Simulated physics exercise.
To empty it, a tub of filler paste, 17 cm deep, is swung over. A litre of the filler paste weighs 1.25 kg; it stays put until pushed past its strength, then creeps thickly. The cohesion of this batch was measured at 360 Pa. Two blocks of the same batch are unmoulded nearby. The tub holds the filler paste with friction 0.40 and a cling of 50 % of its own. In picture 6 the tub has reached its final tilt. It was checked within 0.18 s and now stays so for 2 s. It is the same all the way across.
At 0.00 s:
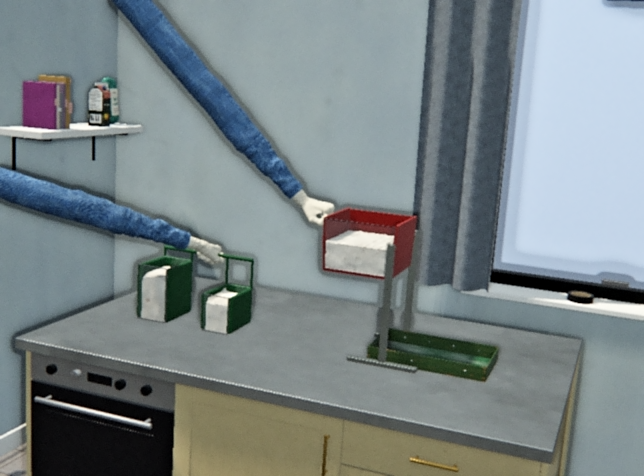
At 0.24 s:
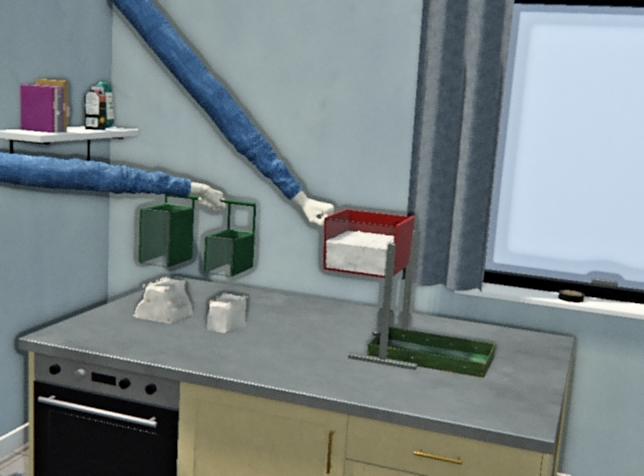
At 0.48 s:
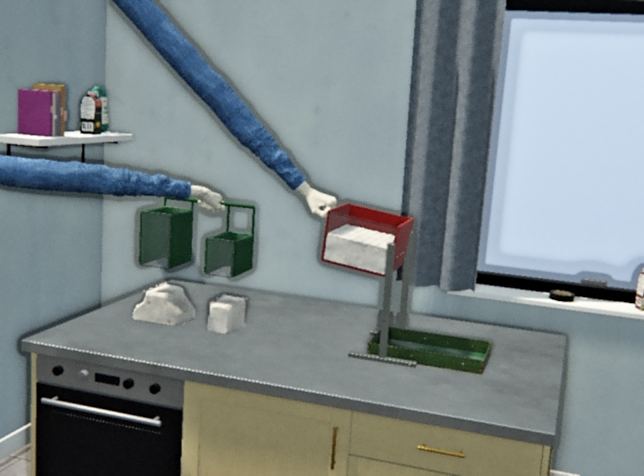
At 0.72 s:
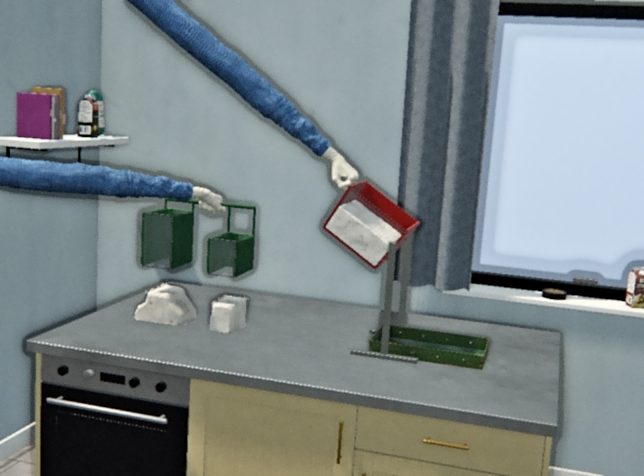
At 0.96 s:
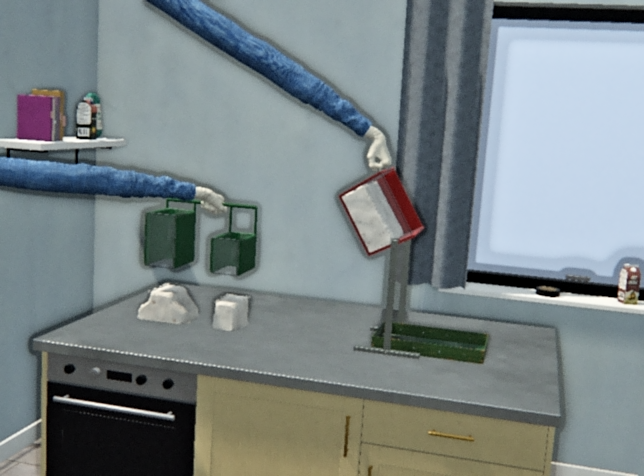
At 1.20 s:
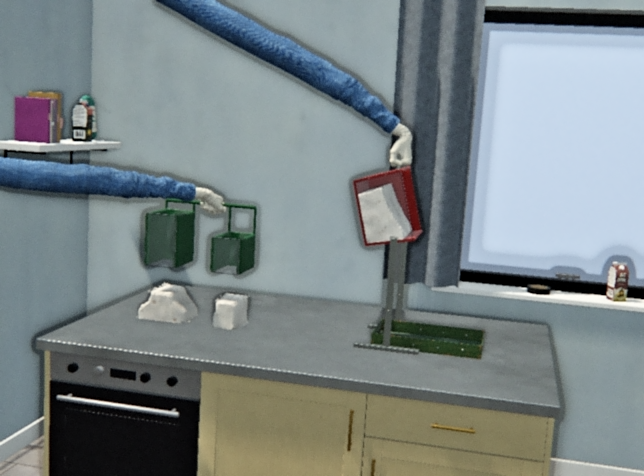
In a kitchen corner, a blue-sleeved arm lifts two green moulds off the worktop, leaving two white blocks behind, and the left one slumps and spreads. Another arm then swings a red tub of white paste over clockwise on its grey stand until it is steeply tilted, the paste still inside.
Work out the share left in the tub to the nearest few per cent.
It comes to some 100 %.
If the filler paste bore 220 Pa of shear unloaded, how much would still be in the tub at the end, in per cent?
In that case some 75 per cent.
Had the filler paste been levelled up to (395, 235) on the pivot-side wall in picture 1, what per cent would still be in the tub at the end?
In that case some 55 per cent.
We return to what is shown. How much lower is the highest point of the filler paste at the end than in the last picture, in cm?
Some 3 cm.
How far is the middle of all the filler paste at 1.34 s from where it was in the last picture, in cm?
Roughly 2 cm.
After 1.34 s, the tub is at 75 degrees and holds 100 %.
After 1.51 s, the tub is at 75 degrees and holds 100 %.
After 1.68 s, the tub is at 75 degrees and holds 100 %.
After 1.85 s, the tub is at 75 degrees and holds 100 %.
After 3.20 s, at the end, the tub is at 75 degrees and holds 100 %.
